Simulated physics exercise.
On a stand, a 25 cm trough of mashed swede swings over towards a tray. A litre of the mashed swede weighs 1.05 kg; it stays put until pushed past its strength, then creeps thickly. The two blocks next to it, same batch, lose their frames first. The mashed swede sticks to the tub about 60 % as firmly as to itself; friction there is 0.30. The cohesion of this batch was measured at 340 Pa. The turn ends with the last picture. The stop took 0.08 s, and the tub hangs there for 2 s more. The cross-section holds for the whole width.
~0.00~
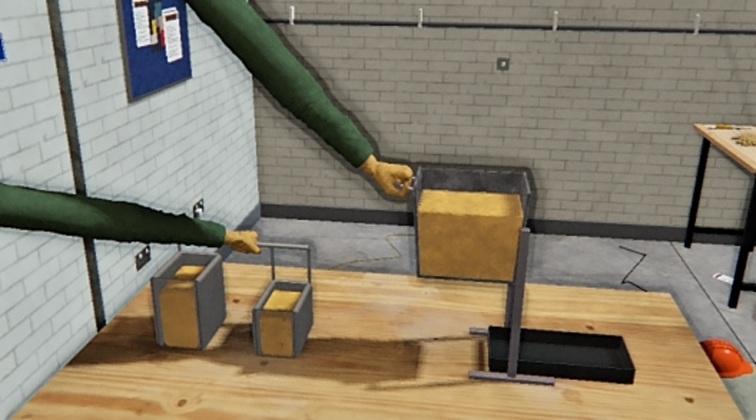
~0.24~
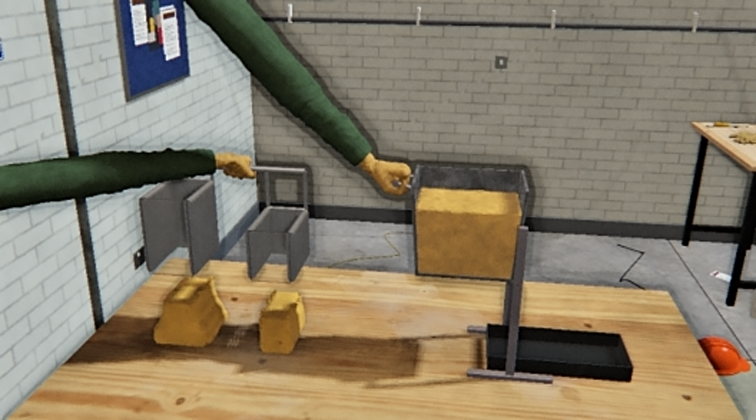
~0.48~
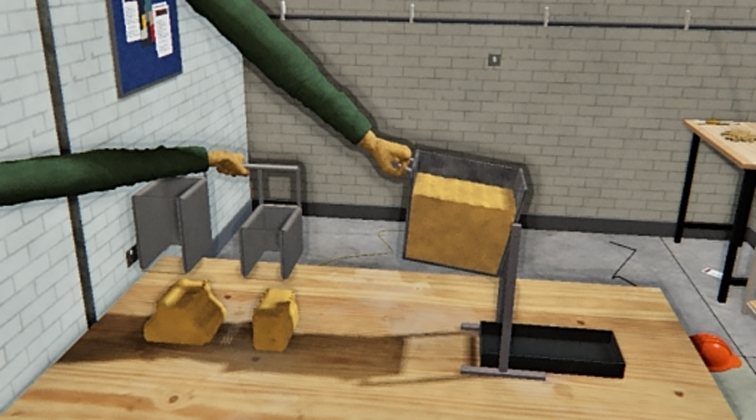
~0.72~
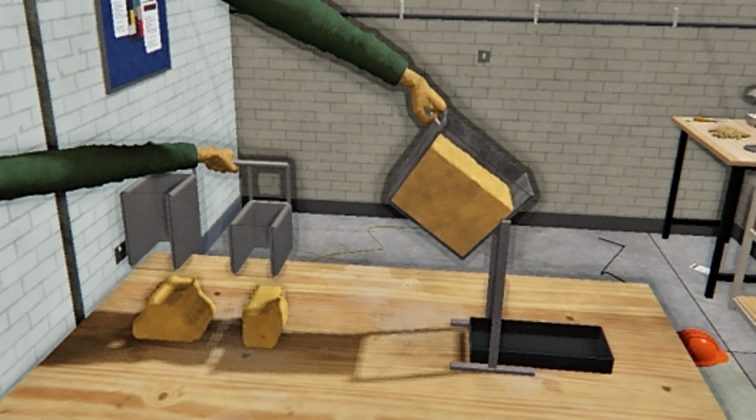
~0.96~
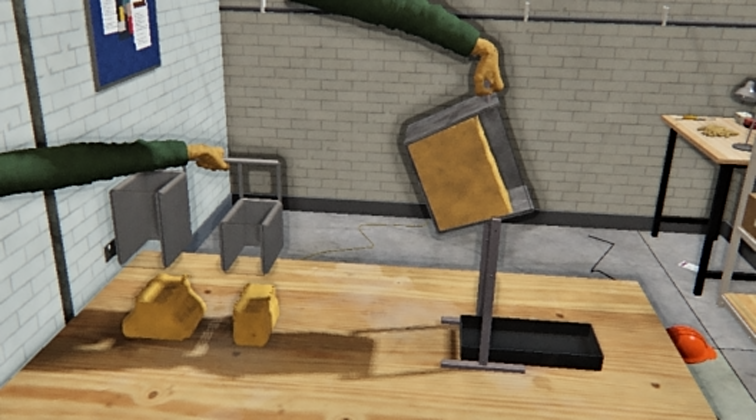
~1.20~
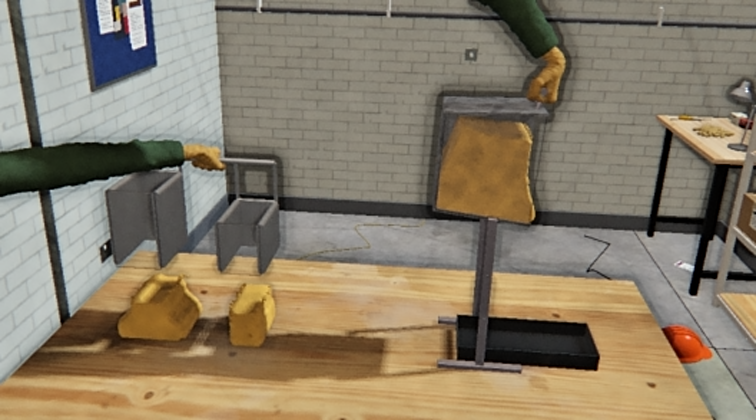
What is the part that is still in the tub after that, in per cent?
Expect roughly 36 %.
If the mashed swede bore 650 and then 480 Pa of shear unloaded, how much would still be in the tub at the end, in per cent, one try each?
In turn about 50 %, 45 %.
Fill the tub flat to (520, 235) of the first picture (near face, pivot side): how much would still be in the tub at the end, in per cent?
It would be near 55 %.
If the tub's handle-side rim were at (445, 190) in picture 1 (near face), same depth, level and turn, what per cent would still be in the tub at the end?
Then about 55 %.
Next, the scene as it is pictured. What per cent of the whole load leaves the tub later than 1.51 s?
Near 9 %.
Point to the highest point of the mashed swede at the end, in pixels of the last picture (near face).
Around (476, 185).
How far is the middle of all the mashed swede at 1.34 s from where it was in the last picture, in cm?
About 8 cm.
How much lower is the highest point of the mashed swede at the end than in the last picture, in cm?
Roughly 15 cm.
After 1.34 s, the tub is at 93 degrees and holds 73 %.
After 1.51 s, the tub is at 93 degrees and holds 45 %.
After 1.68 s, the tub is at 93 degrees and holds 37 %.
After 1.85 s, the tub is at 93 degrees and holds 36 %.
After 3.20 s, at the end, the tub is at 93 degrees and holds 36 %.
